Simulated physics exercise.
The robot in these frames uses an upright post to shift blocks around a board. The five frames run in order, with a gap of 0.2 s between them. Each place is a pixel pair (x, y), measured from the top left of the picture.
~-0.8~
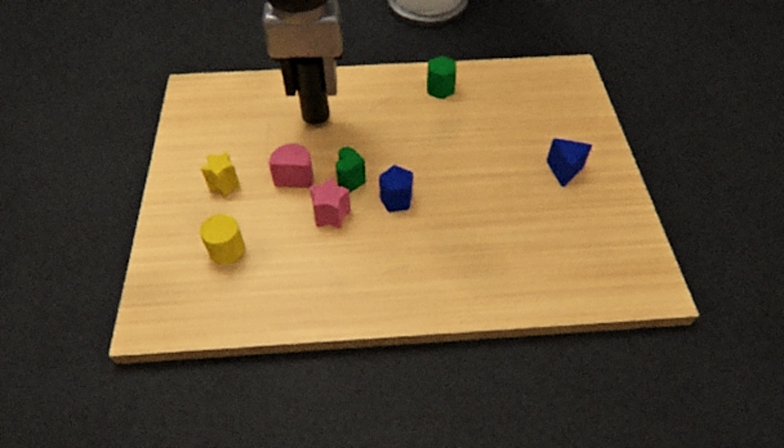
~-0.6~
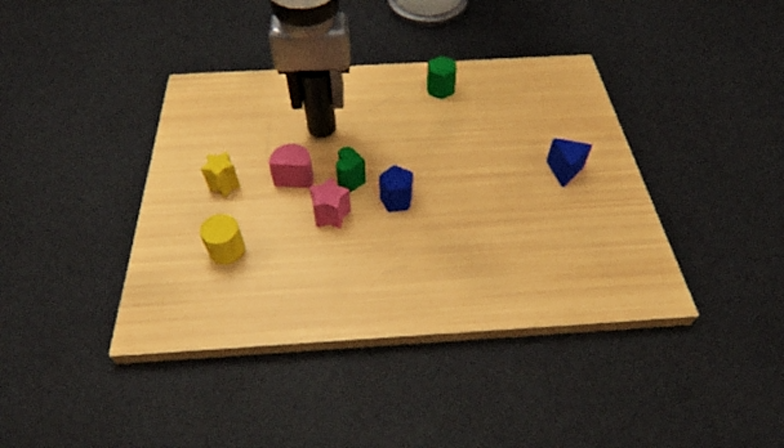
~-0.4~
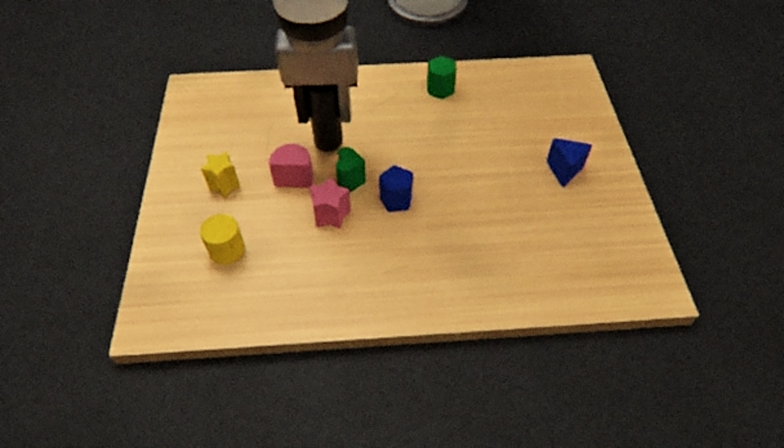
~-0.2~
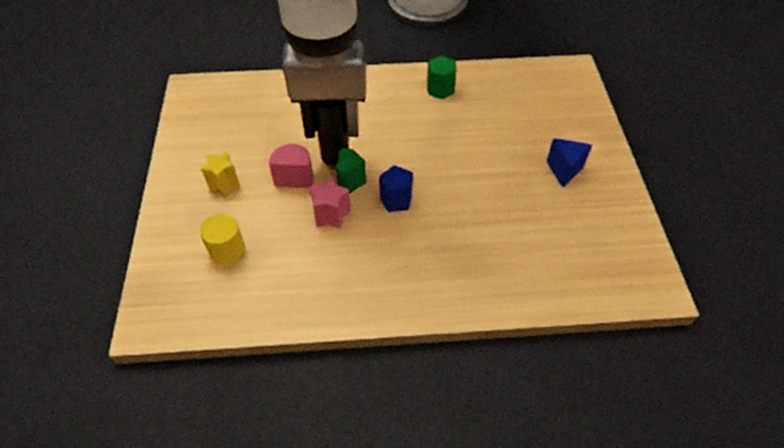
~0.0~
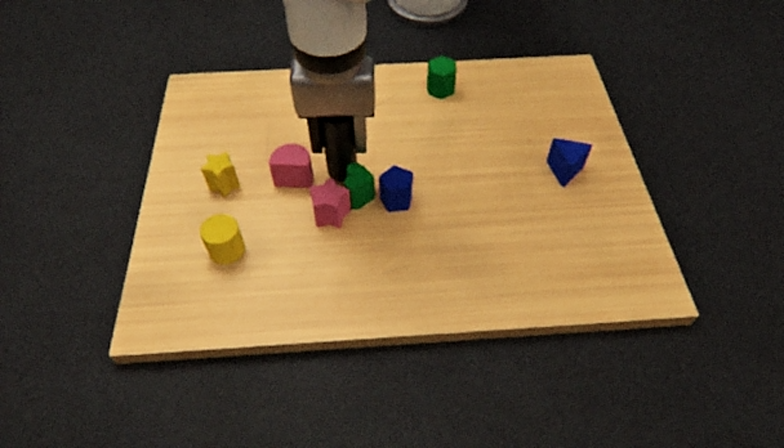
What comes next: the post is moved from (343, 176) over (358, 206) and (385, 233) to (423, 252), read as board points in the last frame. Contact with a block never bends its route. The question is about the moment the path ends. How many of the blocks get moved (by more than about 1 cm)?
One block moves more than 1 cm.
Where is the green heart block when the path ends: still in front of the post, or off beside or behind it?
Answer: Still ahead.
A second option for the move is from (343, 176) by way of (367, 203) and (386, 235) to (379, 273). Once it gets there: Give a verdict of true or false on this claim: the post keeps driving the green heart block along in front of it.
That statement is accurate.
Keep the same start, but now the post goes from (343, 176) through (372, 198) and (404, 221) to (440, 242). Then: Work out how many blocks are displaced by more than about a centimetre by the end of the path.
I reckon the push displaces two of the blocks by more than 1 cm.
The first path, step by step. One third of the way, post at (357, 200); pink star at (328, 196), turned 20° clockwise; green heart block at (380, 204), turned 20° anticlockwise.
Two thirds of the way, post at (385, 227); pink star at (328, 197), turned 25° clockwise; green heart block at (411, 231), turned 30° anticlockwise.
At the end, post at (423, 247); pink star at (328, 197), turned 25° clockwise; green heart block at (445, 258); blue five-sided block in place.
